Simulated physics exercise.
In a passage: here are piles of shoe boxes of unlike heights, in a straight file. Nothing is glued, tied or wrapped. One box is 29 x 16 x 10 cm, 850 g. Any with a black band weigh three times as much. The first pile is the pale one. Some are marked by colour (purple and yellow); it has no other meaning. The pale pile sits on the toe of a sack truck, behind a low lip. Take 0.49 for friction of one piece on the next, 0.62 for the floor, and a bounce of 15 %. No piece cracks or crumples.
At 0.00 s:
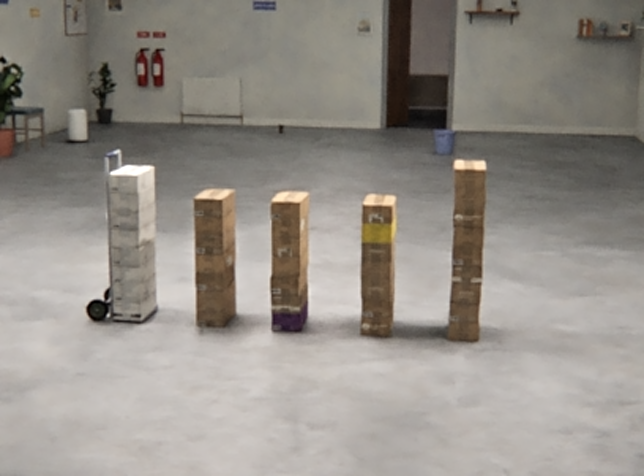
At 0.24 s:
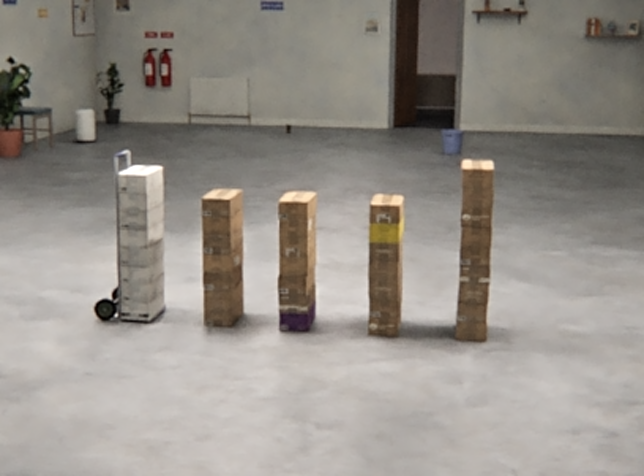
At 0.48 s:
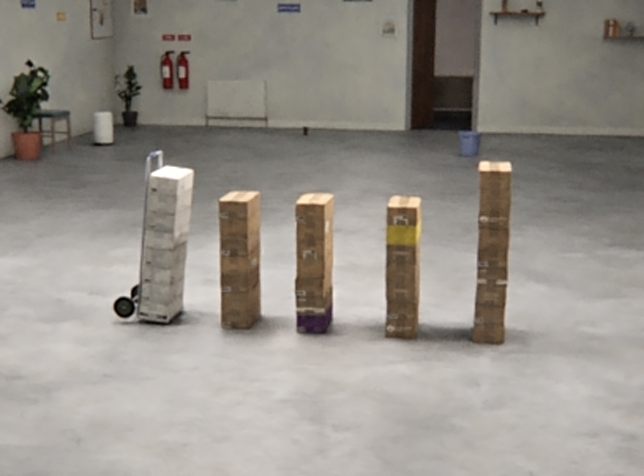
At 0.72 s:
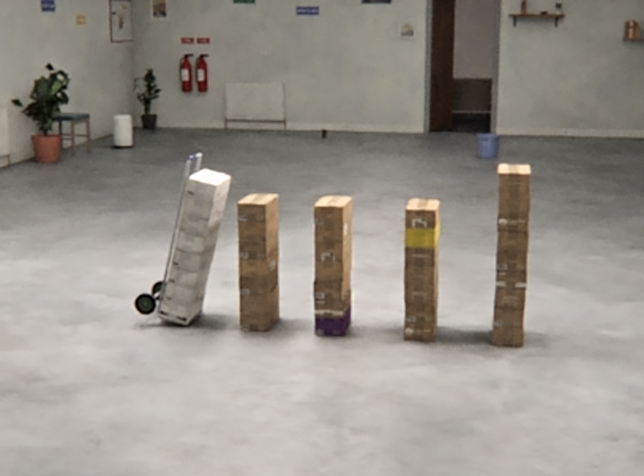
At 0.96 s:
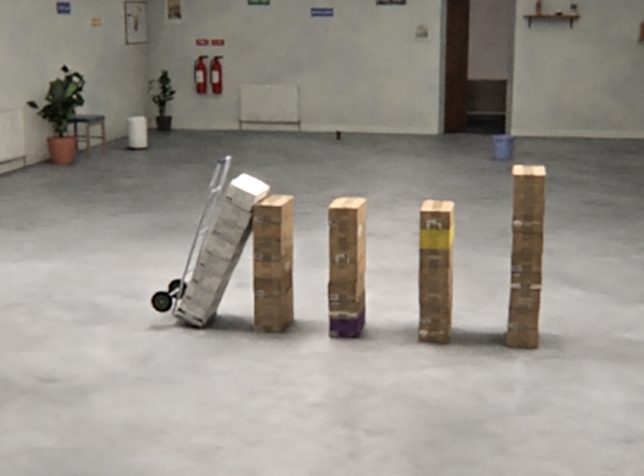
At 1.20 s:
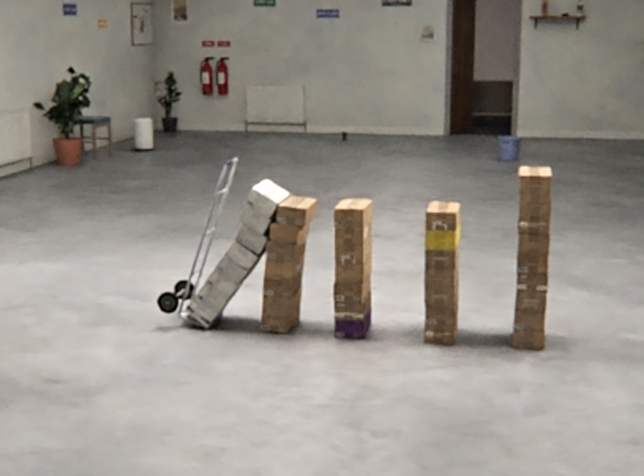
We see a pale pile of boxes on a sack truck beside four brown piles in a row; the truck tilts to the right, and the pale pile leans over against the nearest brown pile, whose upper boxes shift slightly rightward.
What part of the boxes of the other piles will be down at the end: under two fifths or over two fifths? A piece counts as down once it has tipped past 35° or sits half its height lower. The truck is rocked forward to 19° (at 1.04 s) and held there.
The part is more than two fifths.
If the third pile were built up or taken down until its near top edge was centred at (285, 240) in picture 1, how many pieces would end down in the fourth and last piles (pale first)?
Then fourth 7, last 9.
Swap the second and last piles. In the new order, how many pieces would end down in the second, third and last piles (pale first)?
In that case second 9, third 7, last 6.
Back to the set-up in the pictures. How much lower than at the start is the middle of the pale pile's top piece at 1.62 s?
Some 20 cm lower.
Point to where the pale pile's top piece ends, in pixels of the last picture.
Around (368, 277).
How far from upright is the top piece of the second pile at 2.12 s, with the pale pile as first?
It leans some 30°.
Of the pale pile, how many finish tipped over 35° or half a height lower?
The count is 8.
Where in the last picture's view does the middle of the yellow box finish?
Near (597, 305).
By 1.62 s, 8 of the pale pile down; none of the 30 other boxes down, 12 disturbed.
By 2.12 s, 8 of the pale pile down; 14 of the 30 other boxes down; purple box tilted 36°; yellow box tilted 18°.
By 2.92 s, 8 of the pale pile down; 30 of the 30 other boxes down; purple box tilted 35°; yellow box tilted 34°, 28 cm lower.
When it is over (3.9 s), 8 of the pale pile down; 29 of the 30 other boxes down; purple box tilted 35°; yellow box tilted 24°, 35 cm lower. That is 97 per cent. In pixels of the last frame, middles, purple box near (362, 316), yellow box near (597, 305).
